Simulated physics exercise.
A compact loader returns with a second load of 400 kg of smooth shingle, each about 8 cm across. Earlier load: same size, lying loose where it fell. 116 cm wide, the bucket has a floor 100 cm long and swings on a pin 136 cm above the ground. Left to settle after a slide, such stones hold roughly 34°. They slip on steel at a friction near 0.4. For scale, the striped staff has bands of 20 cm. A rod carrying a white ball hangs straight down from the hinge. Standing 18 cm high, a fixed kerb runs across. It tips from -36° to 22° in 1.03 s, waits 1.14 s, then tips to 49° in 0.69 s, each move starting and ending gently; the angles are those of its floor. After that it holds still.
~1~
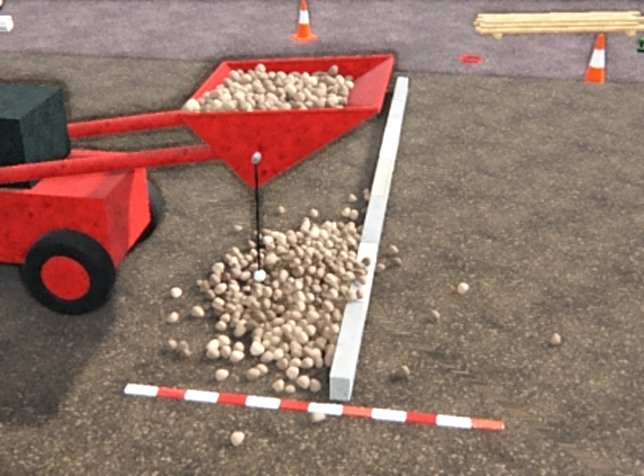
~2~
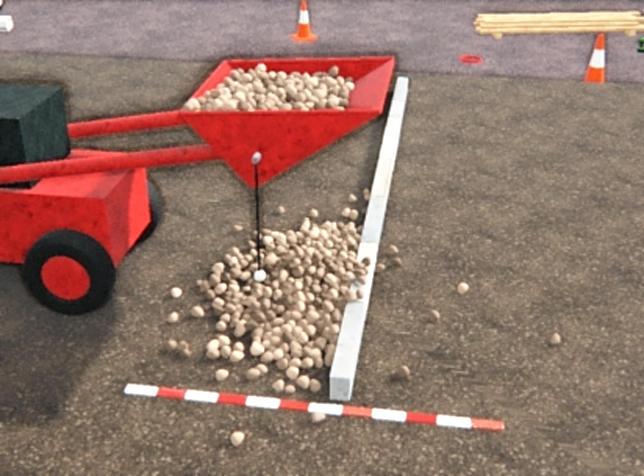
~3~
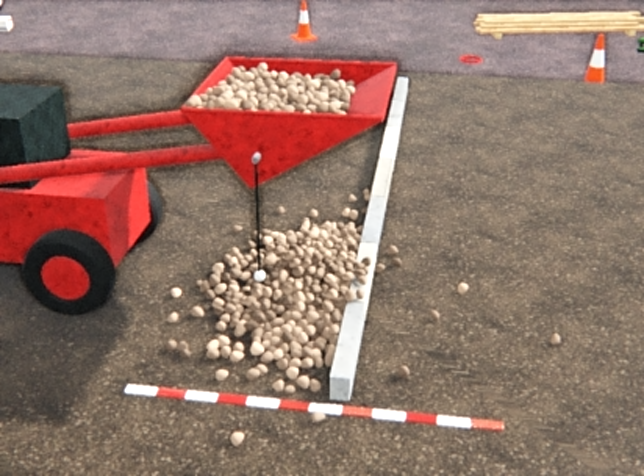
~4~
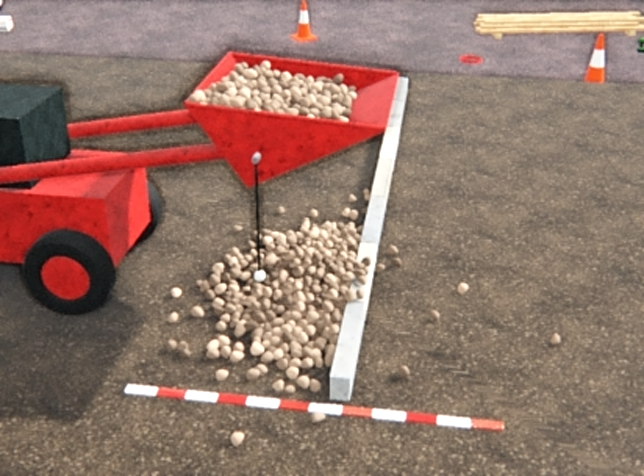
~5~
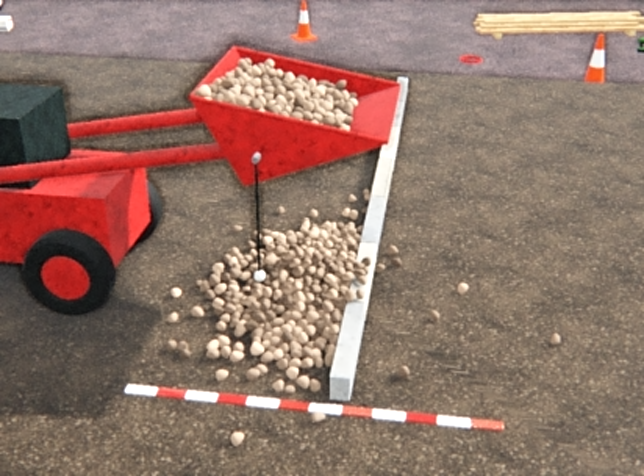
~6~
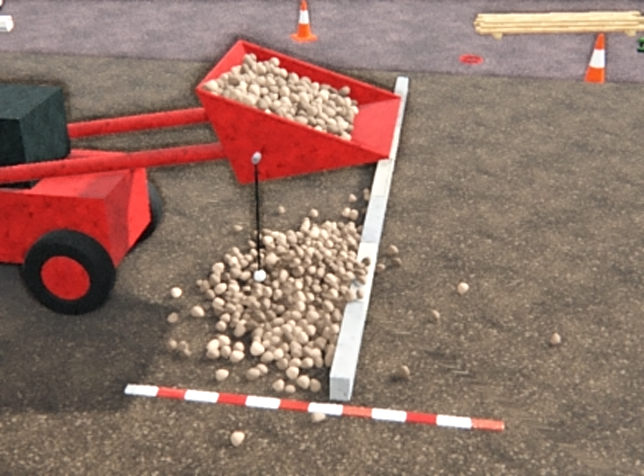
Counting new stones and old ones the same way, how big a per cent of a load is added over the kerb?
100 per cent, roughly.
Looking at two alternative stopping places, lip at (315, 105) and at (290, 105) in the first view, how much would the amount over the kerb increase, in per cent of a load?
Roughly 85 per cent, then 60 per cent.
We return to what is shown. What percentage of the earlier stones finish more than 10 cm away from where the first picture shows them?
Close to 0 in a hundred of them.
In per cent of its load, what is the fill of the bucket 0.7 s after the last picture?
Held: Around 95 % of the load.
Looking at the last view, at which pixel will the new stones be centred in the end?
They end up centred around (451, 300).
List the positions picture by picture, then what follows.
In the first frame, the bucket is at -36°, its lip at (379, 109); the top of the load is at (274, 80). The earlier load is highest near (309, 259), 27 cm above ground level, 98 % on this side of the kerb, 1 % over the kerb.
In the second frame, the bucket is at -35°, its lip at (380, 112); the top of the load is at (267, 79).
In the third frame, lip at (383, 119), floor tilted -32°, highest stones at (269, 78).
In the fourth frame, the bucket is at -27°, its lip at (386, 129); the top of the load is at (241, 76).
In the fifth frame, lip at (388, 143), floor tilted -21°, highest stones at (242, 73).
In the sixth frame, the bucket is at -14°, its lip at (389, 157); the top of the load is at (246, 68).
Then, 0.3 s after the last picture the floor is at 13°; in per cent of one load, 100 in the bucket, 98 on this side of the kerb, 1 over the kerb; the foremost stones are at (422, 294).
Then, 0.7 s after the last picture the floor is at 22°; in per cent of one load, 94 in the bucket, 99 on this side of the kerb, 6 over the kerb; the foremost stones are at (431, 278).
Then, 2.9 s after the last picture the floor is at 49°; in per cent of one load, 0 in the bucket, 98 on this side of the kerb, 101 over the kerb; the foremost stones are past the picture's edge.
Then, 5.5 s after the last picture the floor is at 49°; in per cent of one load, 0 in the bucket, 98 on this side of the kerb, 101 over the kerb; the foremost stones are past the picture's edge. Net gain over the kerb, 100.
